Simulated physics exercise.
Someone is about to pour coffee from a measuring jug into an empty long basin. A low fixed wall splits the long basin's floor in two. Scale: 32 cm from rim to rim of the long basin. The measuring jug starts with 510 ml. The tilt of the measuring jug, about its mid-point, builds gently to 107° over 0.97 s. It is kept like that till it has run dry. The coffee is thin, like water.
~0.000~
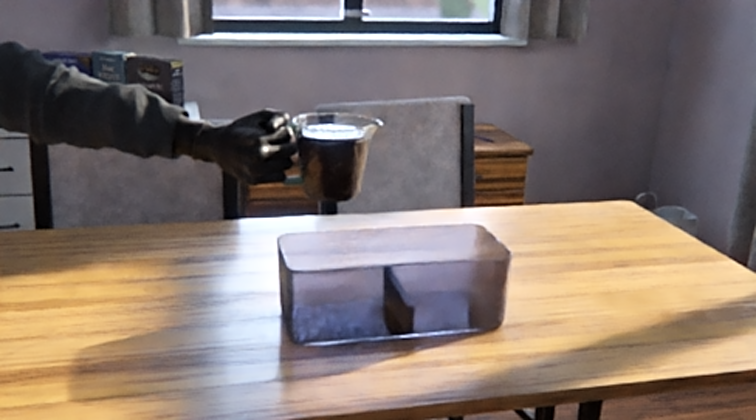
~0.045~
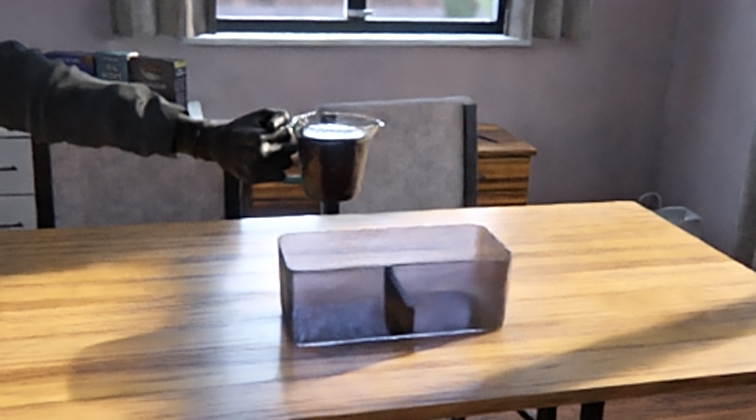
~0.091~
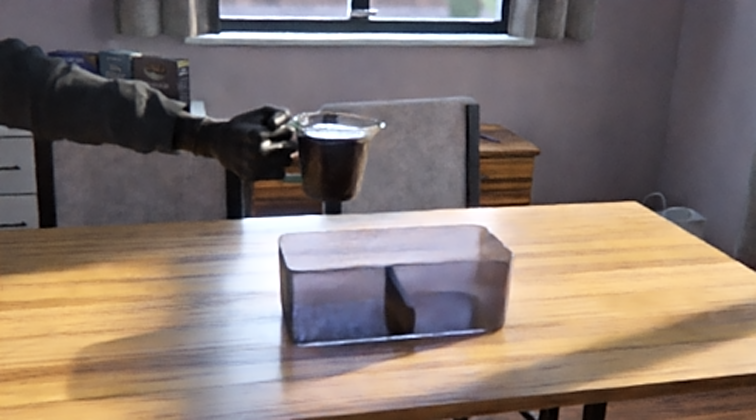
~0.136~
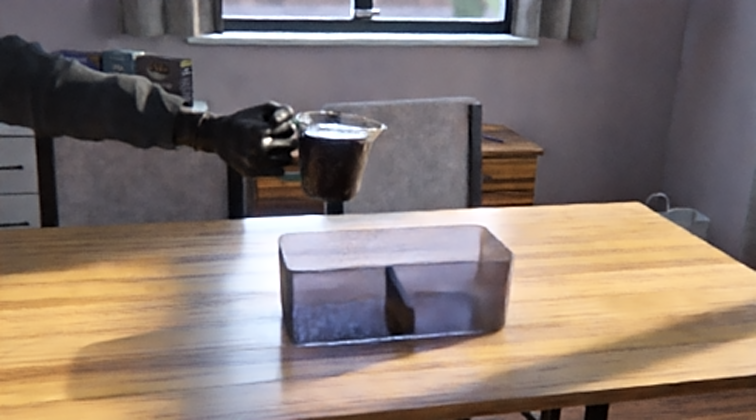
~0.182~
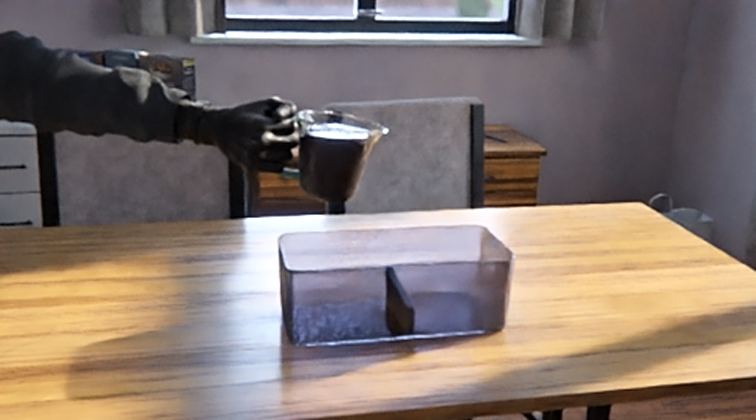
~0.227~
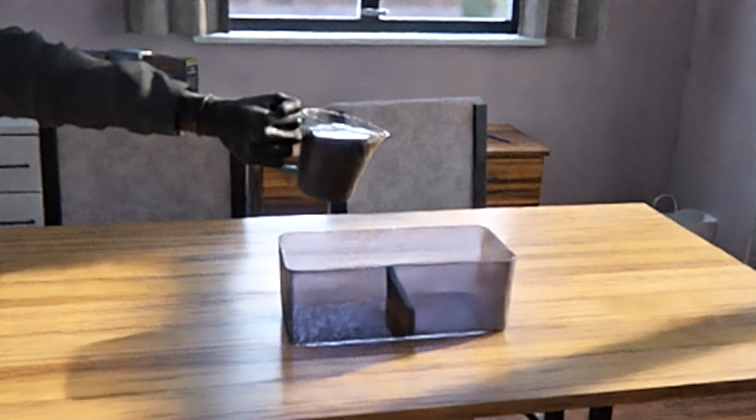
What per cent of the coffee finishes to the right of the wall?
Roughly 79 per cent is past the wall.
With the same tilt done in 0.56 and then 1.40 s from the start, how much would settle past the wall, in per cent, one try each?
First 65, then 85 per cent.
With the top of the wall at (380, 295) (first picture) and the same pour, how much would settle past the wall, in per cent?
Then about 90 per cent.
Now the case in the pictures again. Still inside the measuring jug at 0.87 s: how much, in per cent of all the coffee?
About 10 per cent.
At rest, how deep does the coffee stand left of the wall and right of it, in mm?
Left about 4 mm, right about 20 mm.
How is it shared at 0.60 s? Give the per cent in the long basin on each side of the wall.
Near 0 on the left, 12 on the right.
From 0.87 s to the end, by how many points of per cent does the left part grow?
Near 12 in a hundred.
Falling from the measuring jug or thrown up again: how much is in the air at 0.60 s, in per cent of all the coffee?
Some 24 per cent.
After 0.60 s the tilt is 73° and 65 per cent is still to pour, 0 is left of the wall and 11 right of it.
After 0.87 s the tilt is 104° and 10 per cent is still to pour, 7 is left of the wall and 69 right of it.
After 1.16 s the tilt is 107° and 0 per cent is still to pour, 20 is left of the wall and 79 right of it.
After 1.47 s the tilt is 107° and 0 per cent is still to pour, 20 is left of the wall and 79 right of it.
In the end 20 per cent lies left of the wall, 79 right of it and 1 outside.
